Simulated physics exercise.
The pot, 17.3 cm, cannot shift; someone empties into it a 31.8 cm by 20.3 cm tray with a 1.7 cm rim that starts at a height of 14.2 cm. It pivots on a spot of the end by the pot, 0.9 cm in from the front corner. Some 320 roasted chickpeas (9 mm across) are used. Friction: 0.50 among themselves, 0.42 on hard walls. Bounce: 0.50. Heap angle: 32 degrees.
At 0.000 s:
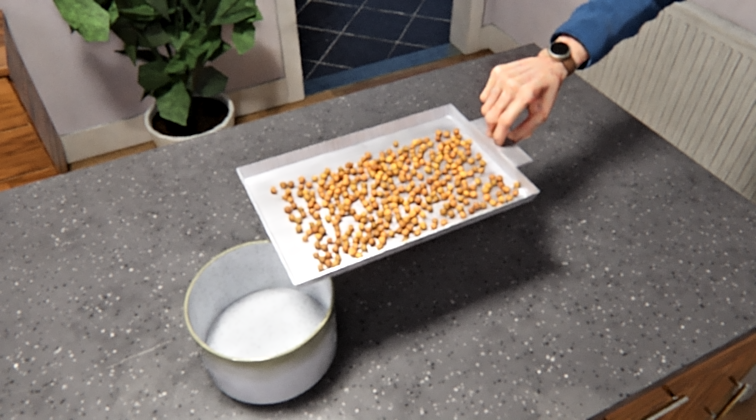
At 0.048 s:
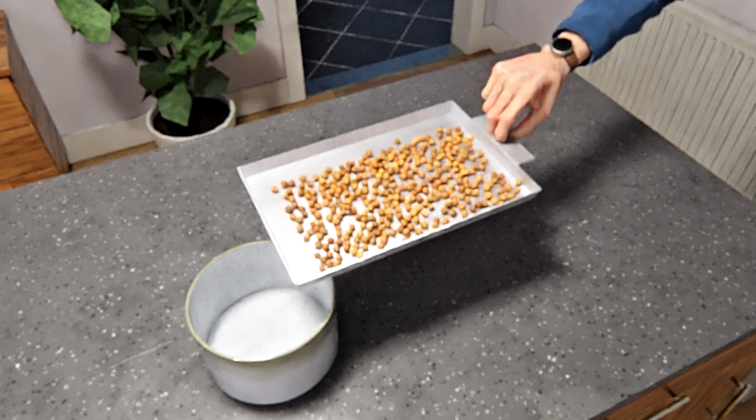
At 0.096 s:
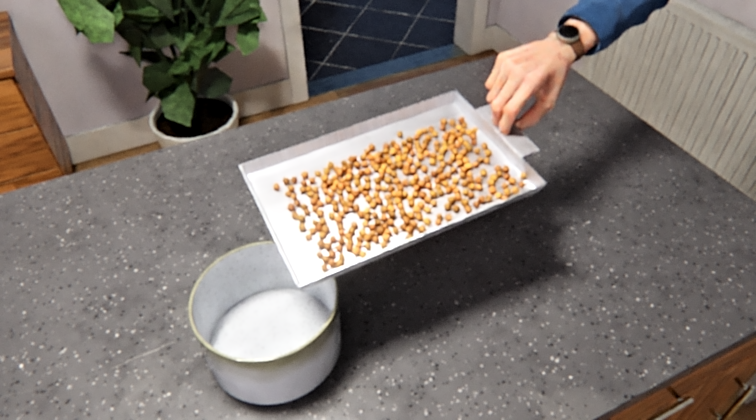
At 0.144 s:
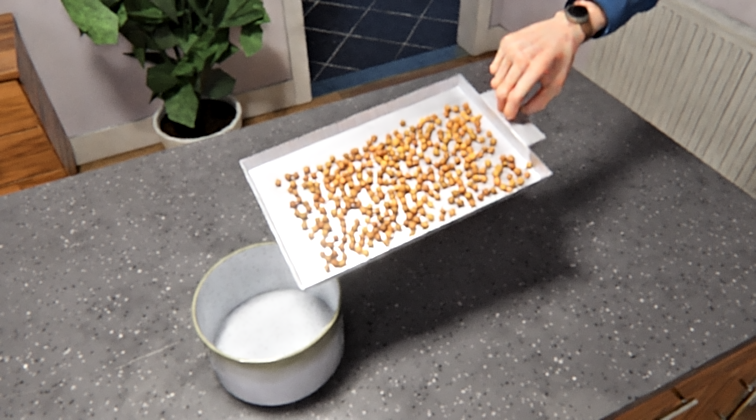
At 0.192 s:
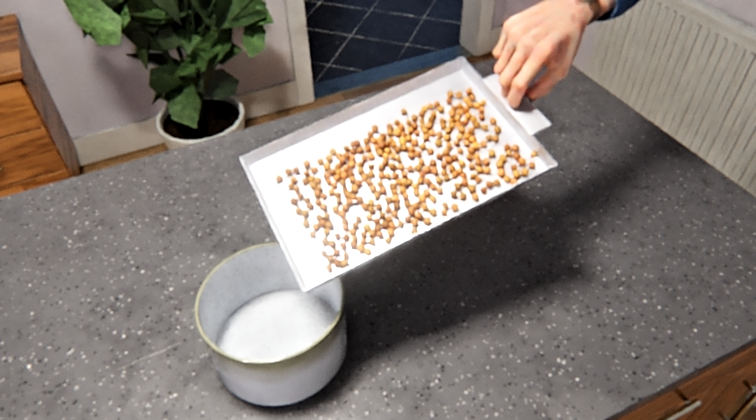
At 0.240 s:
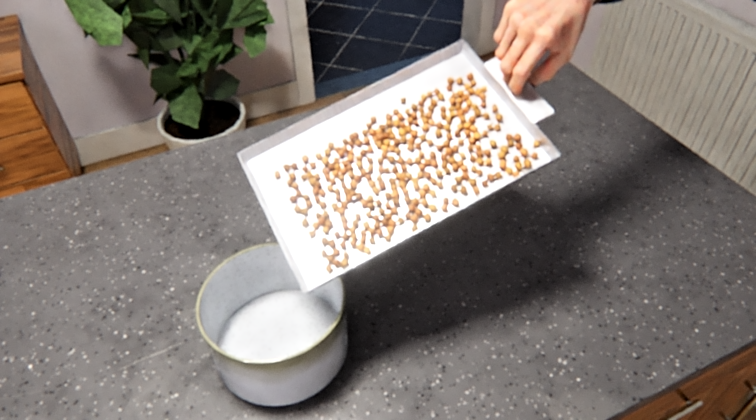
A white tray of roasted chickpeas tilts toward a pot as a hand raises its far end.
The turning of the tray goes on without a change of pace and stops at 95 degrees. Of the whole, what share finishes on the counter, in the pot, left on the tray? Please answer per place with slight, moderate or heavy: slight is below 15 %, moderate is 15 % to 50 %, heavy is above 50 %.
Per place: Counter moderate, pot heavy, tray slight.
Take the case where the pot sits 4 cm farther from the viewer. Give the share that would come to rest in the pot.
Around 10 per cent.
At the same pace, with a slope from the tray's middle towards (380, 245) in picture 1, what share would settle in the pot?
Near 25 percent, give or take.
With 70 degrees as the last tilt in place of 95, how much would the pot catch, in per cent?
That comes out at some 45 per cent.
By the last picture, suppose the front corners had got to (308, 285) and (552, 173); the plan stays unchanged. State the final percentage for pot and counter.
In the pot: 25 per cent; on the counter: 75 per cent.
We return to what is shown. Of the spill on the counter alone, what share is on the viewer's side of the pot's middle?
Near 100 in a hundred.
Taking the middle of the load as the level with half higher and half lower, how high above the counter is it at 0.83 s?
Roughly 18 centimetres, more or less.
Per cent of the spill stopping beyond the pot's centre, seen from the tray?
80 %.
After 0.59 s, tilt 56 degrees; the tray holds 100 %, the pot 0 %.
Then, at 0.83 s, tilt 81 degrees; the tray holds 75 %, the pot 10 %.
After 1.17 s, tilt 95 degrees; the tray holds 0 %, the pot 70 %.
At rest (1.7 s), counter 30 %, pot 70 %, tray 0 %.
